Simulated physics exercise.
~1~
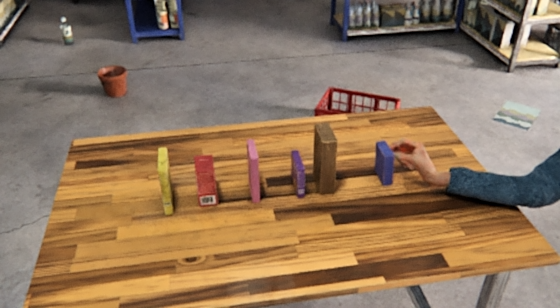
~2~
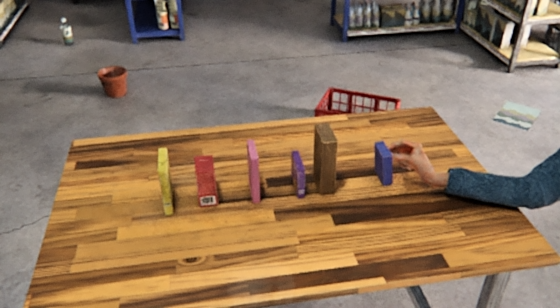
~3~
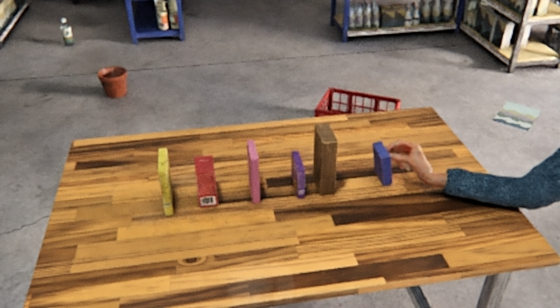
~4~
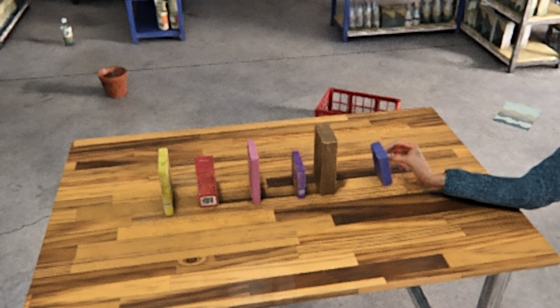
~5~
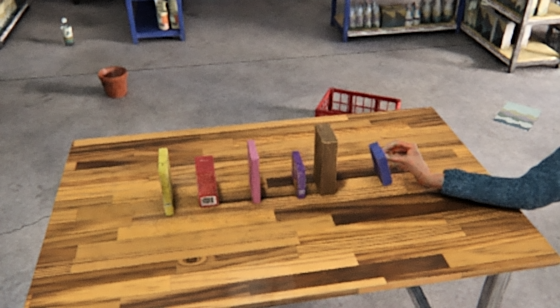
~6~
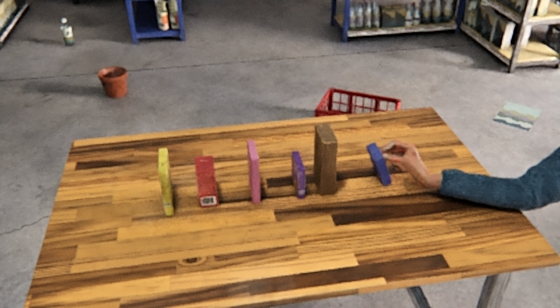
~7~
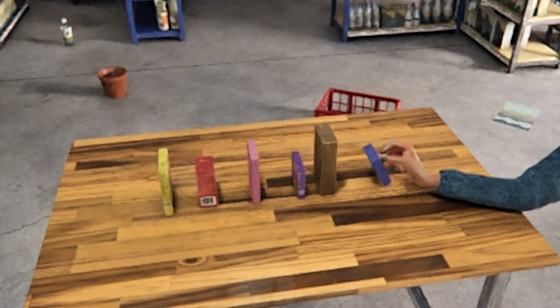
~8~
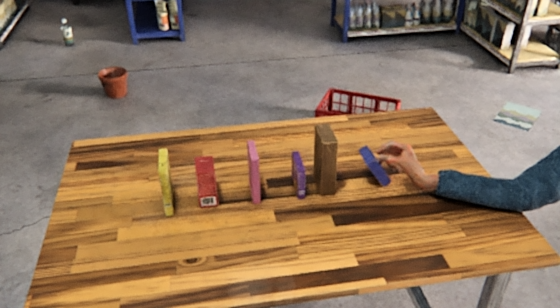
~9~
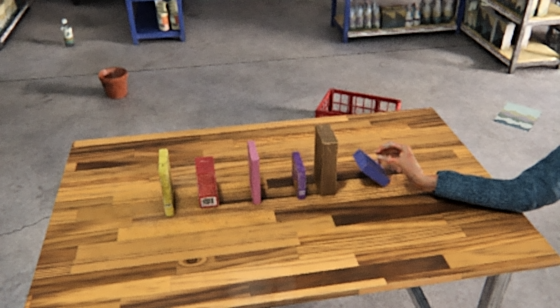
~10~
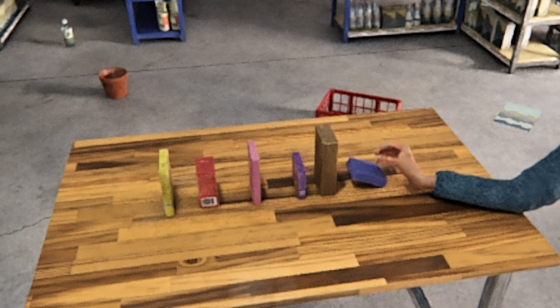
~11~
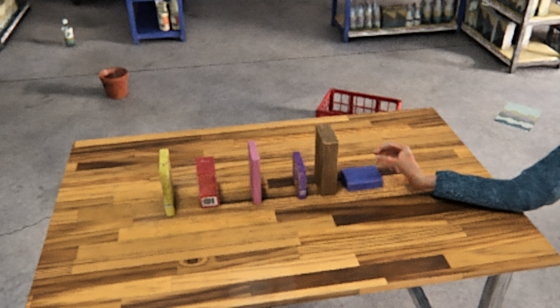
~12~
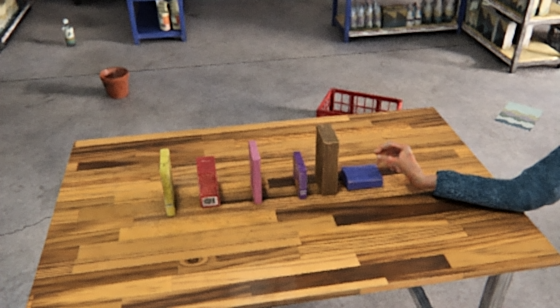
In a workshop with a grey floor and shelves at the back, a wooden table is seen from slightly above by a gently swaying camera. Across it from left to right stand a yellow packet, a red packet, a pink board, a purple packet, a tall brown block and a blue block. A hand reaching in from the right tips the blue block to the left. It leans further and further, then drops onto its side near the foot of the brown block. The other items stay standing, and the hand remains raised beside the fallen block.
